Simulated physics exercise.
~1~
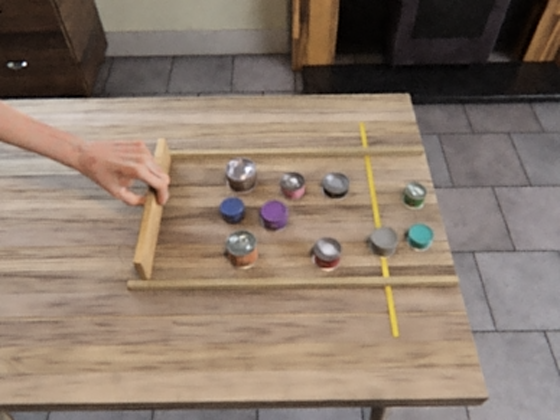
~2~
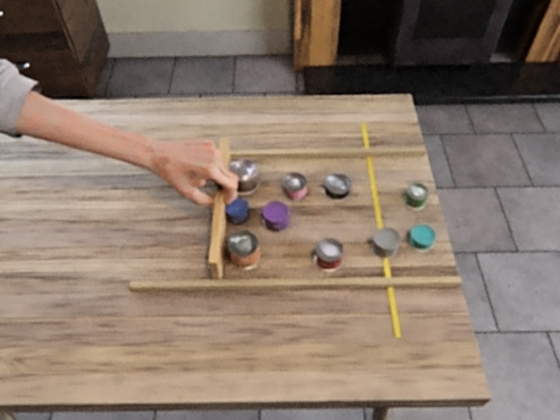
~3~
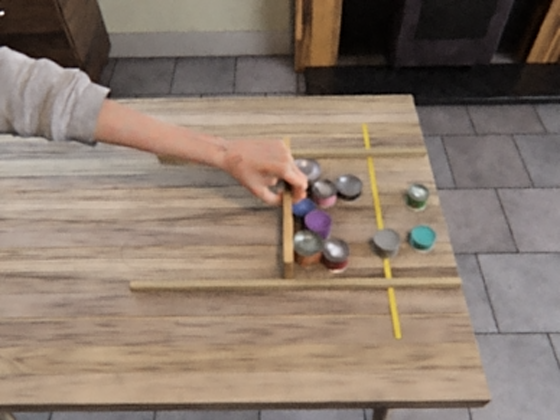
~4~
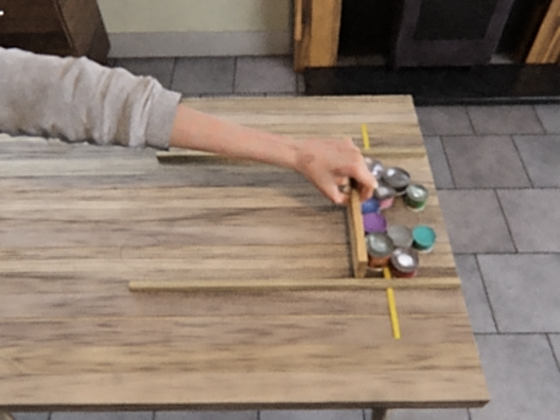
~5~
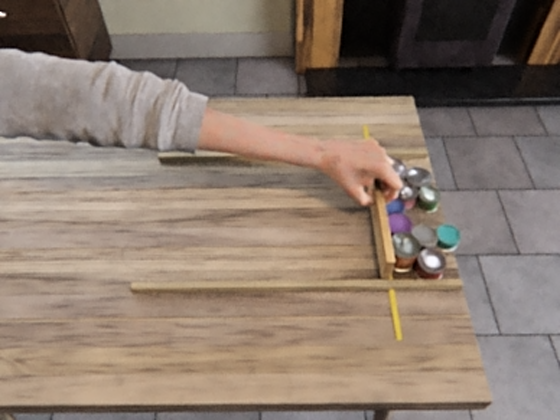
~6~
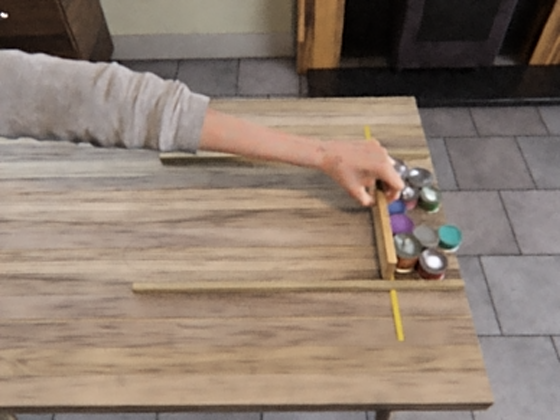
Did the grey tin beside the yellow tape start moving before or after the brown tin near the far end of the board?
The grey tin started moving after the brown tin, which was already being pushed right while the grey one still sat by the tape.
